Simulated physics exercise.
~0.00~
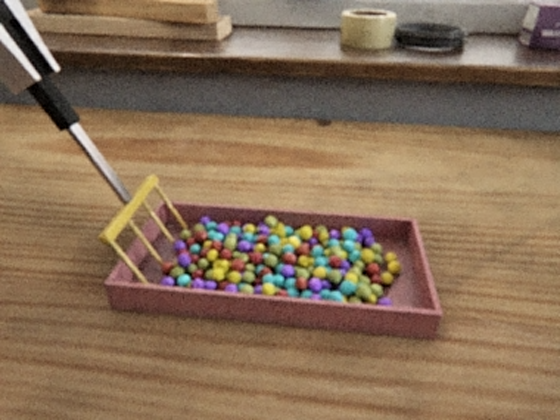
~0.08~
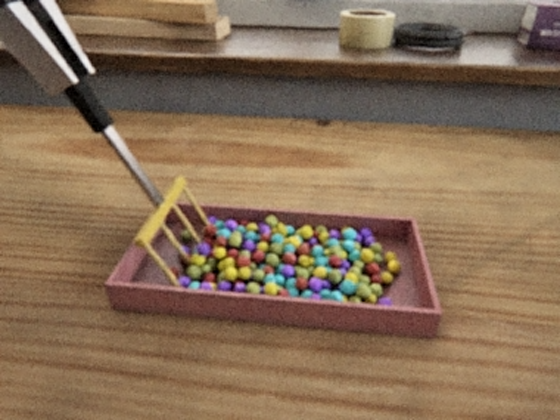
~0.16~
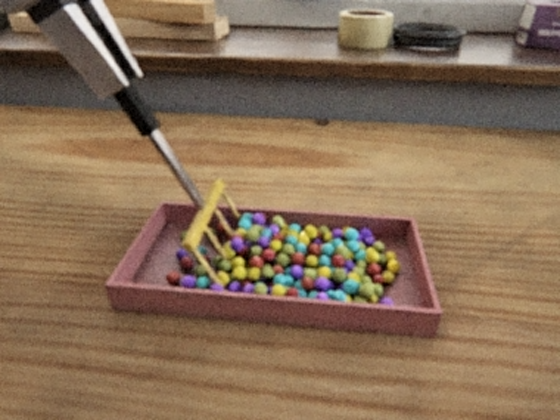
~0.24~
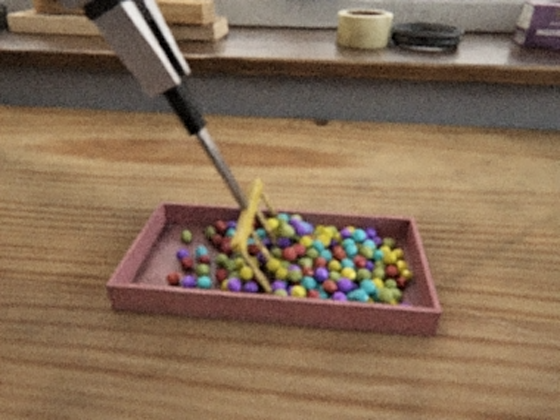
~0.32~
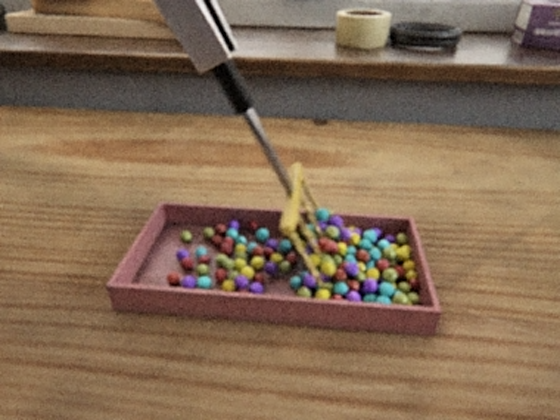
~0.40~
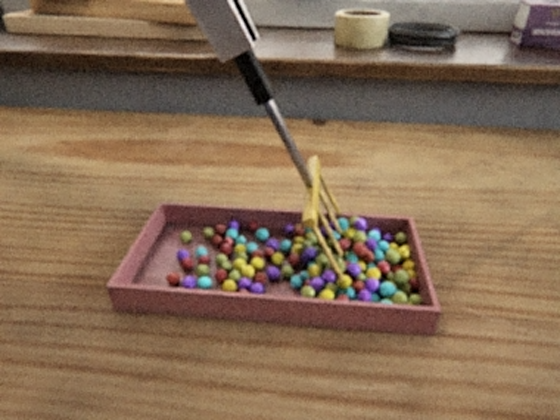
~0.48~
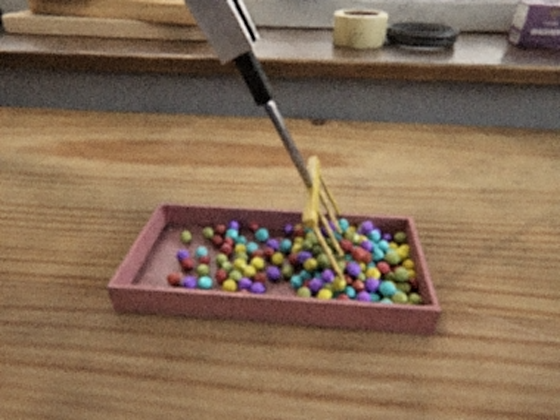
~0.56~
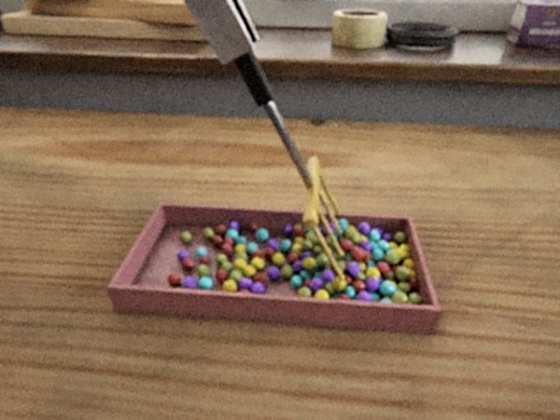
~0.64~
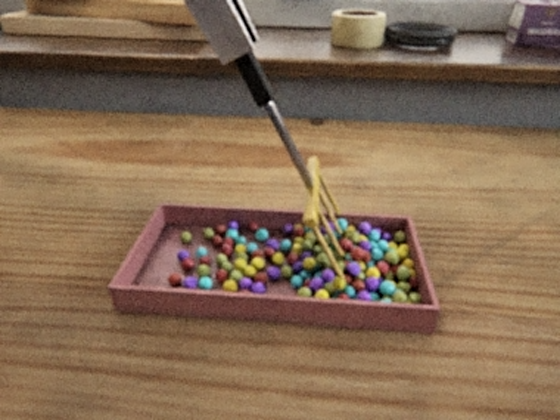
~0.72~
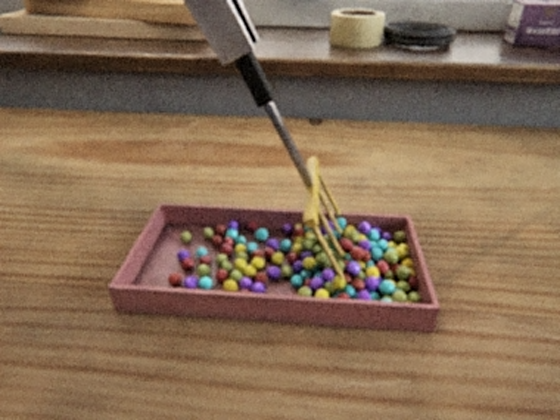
A yellow fork rakes right through colourful round sweets in a pink trough, then stops among them.
